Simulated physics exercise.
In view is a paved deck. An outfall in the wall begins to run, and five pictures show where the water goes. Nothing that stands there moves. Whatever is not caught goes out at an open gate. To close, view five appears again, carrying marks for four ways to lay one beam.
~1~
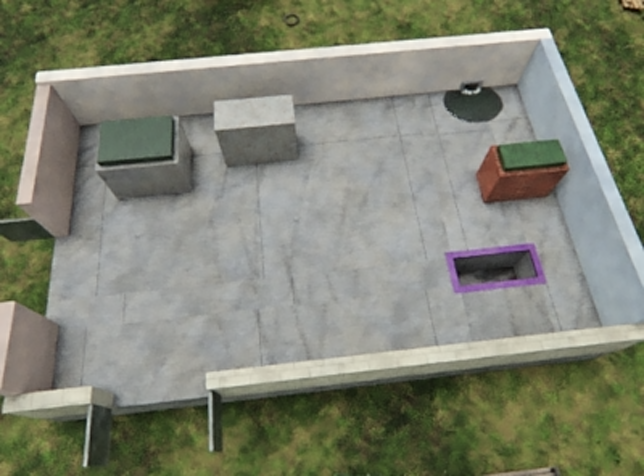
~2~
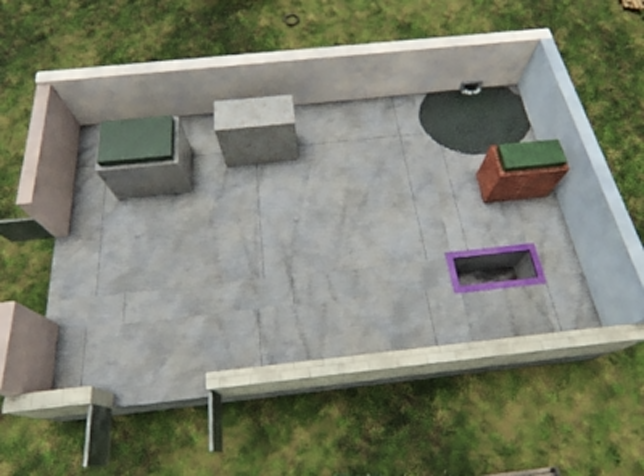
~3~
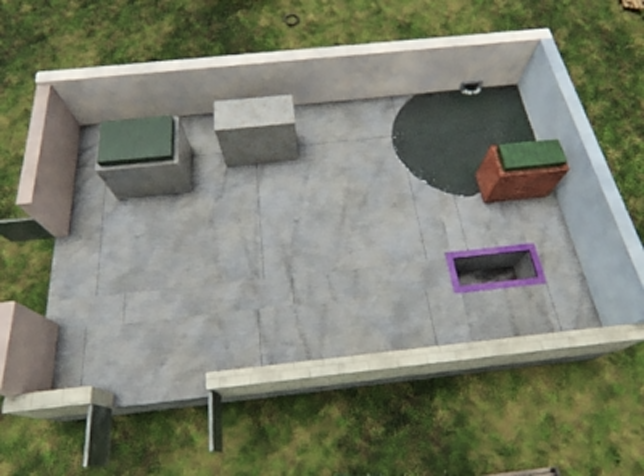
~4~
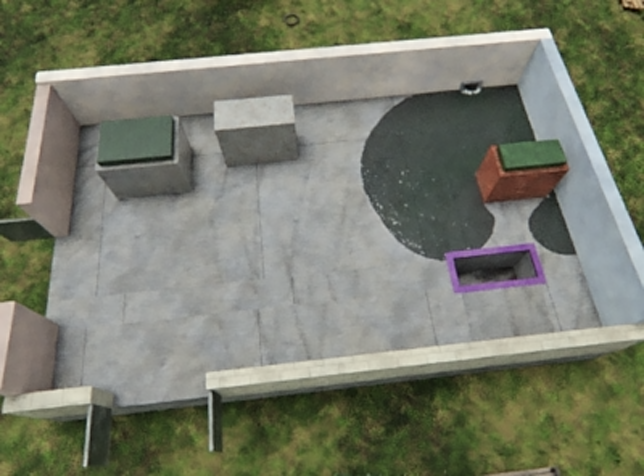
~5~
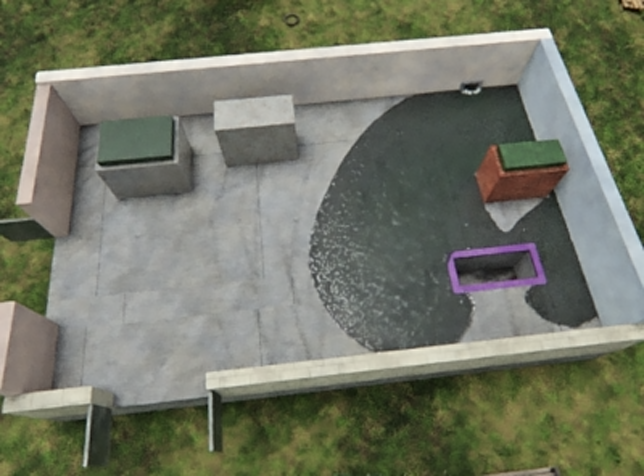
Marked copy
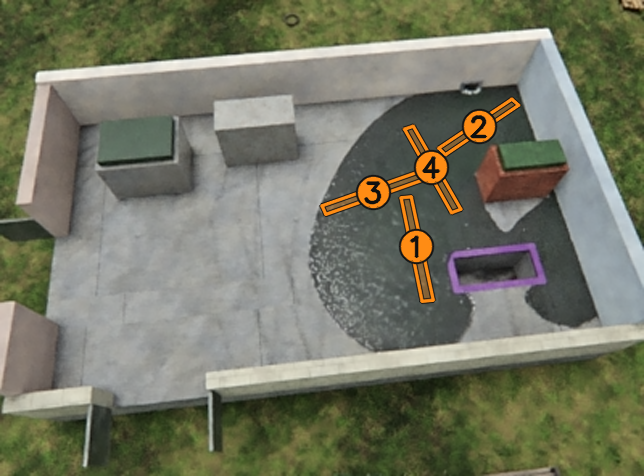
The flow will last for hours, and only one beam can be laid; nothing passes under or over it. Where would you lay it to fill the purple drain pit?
The best place is 4.
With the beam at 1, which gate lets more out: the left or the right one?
More leaves on the right.
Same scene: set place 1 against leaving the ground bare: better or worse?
Place 1 is better.
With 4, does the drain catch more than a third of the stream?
Yes.
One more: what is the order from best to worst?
The order is 4, 1, 3, 2.
In orange, 1 from (427, 300) to (406, 197); 2 from (442, 151) to (515, 102); 3 from (323, 210) to (422, 175); 4 from (408, 127) to (456, 210).
If 1 is chosen, about 40 % of the stream goes into the purple drain pit, about 54 % out by the gates.
If 2 is chosen, about 9 % of the stream goes into the purple drain pit, about 82 % out by the gates.
If 3 is chosen, about 25 % of the stream goes into the purple drain pit, about 68 % out by the gates.
If 4 is chosen, about 64 % of the stream goes into the purple drain pit, about 27 % out by the gates.
